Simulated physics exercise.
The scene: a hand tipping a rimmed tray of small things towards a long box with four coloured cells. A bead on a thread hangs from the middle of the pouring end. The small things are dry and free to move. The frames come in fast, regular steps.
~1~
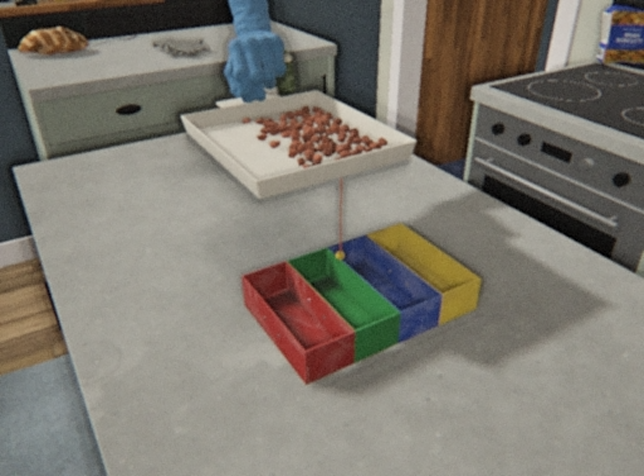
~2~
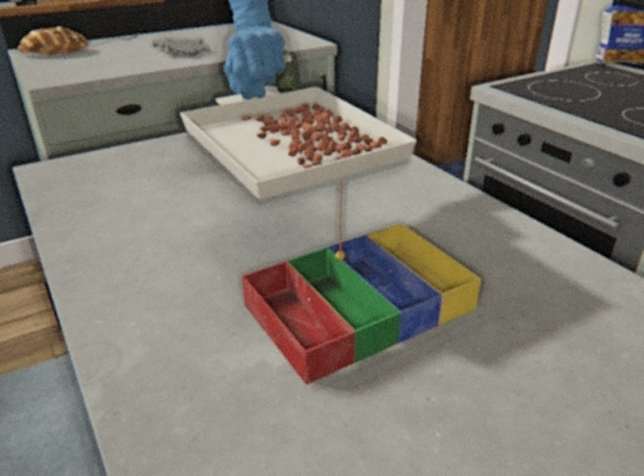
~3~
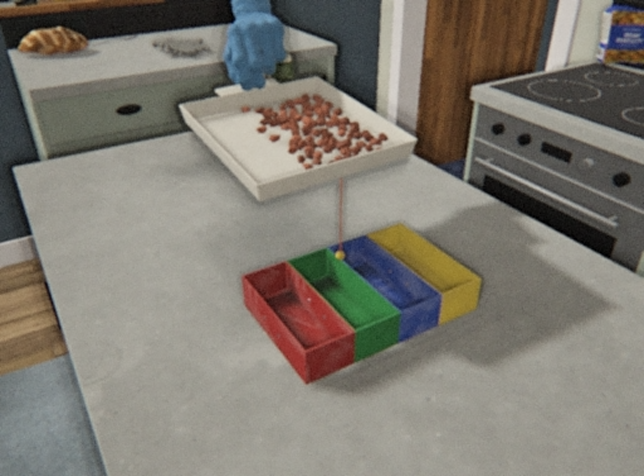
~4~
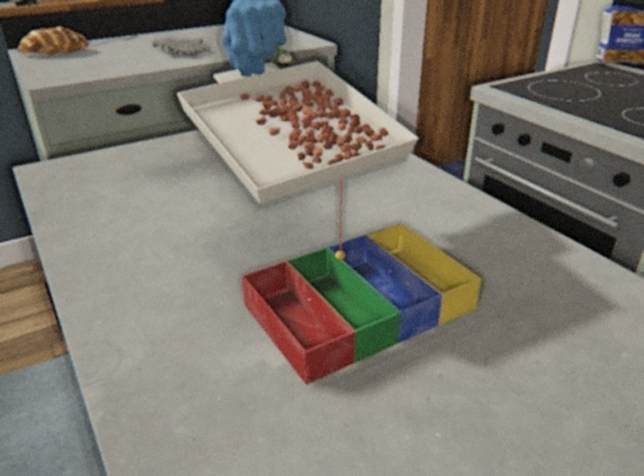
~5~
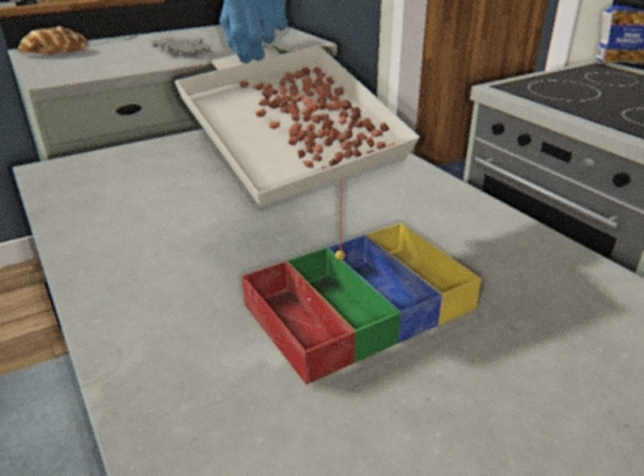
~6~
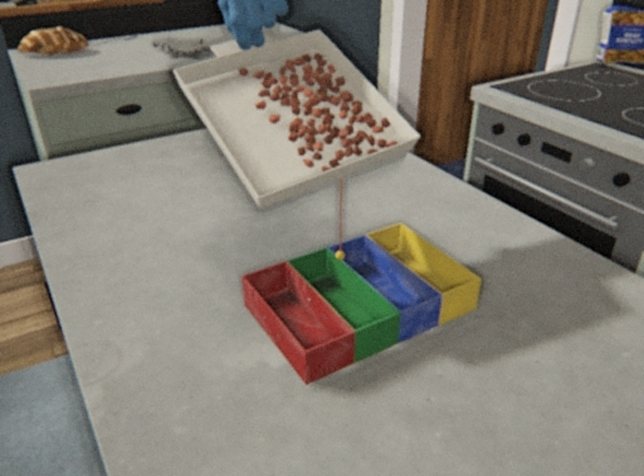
A kitchen with a pale grey countertop, a stove at right and a drawer unit with bread behind, is seen from above at an angle by a still camera. A blue-gloved hand at the top holds a white rimmed tray of reddish-brown bits over a box with red, green, blue and yellow cells, a yellow bead hanging between. The hand gradually tilts the tray towards the viewer, its left front corner dipping lowest.
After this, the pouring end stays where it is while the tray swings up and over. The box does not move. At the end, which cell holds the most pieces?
Fullest: The red cell.
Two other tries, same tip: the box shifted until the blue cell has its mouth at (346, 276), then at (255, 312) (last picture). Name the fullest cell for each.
One: Green. Two: Yellow.
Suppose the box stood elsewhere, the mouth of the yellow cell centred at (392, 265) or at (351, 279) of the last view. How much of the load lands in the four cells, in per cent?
In turn 100 and 100 in a hundred.
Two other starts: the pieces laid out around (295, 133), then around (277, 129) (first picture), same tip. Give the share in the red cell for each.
About 60 and 60 per cent.
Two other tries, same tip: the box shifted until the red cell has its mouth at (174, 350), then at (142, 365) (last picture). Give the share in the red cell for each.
First some 0, then 0 per cent.
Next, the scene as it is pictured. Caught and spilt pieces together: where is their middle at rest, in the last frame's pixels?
Around (311, 327).
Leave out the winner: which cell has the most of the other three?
It is the green cell.
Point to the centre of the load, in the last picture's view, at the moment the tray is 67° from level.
Near (316, 172).
Shortly afterwards, tray tipped steeply; all but a few on the tray; a little falling or outside the box.
Next, tray tipped past a quarter turn; near a third on the tray; near a third in the red cell; a little in the green cell; near a quarter falling or outside the box.
Some moments later, tray tipped past a quarter turn; near half in the red cell; near a third in the green cell; a little in the blue cell; a little falling or outside the box.
In the end, tray tipped past a quarter turn; near half in the red cell; near a third in the green cell; a little in the blue cell; none at all in the yellow cell; a little outside the box.
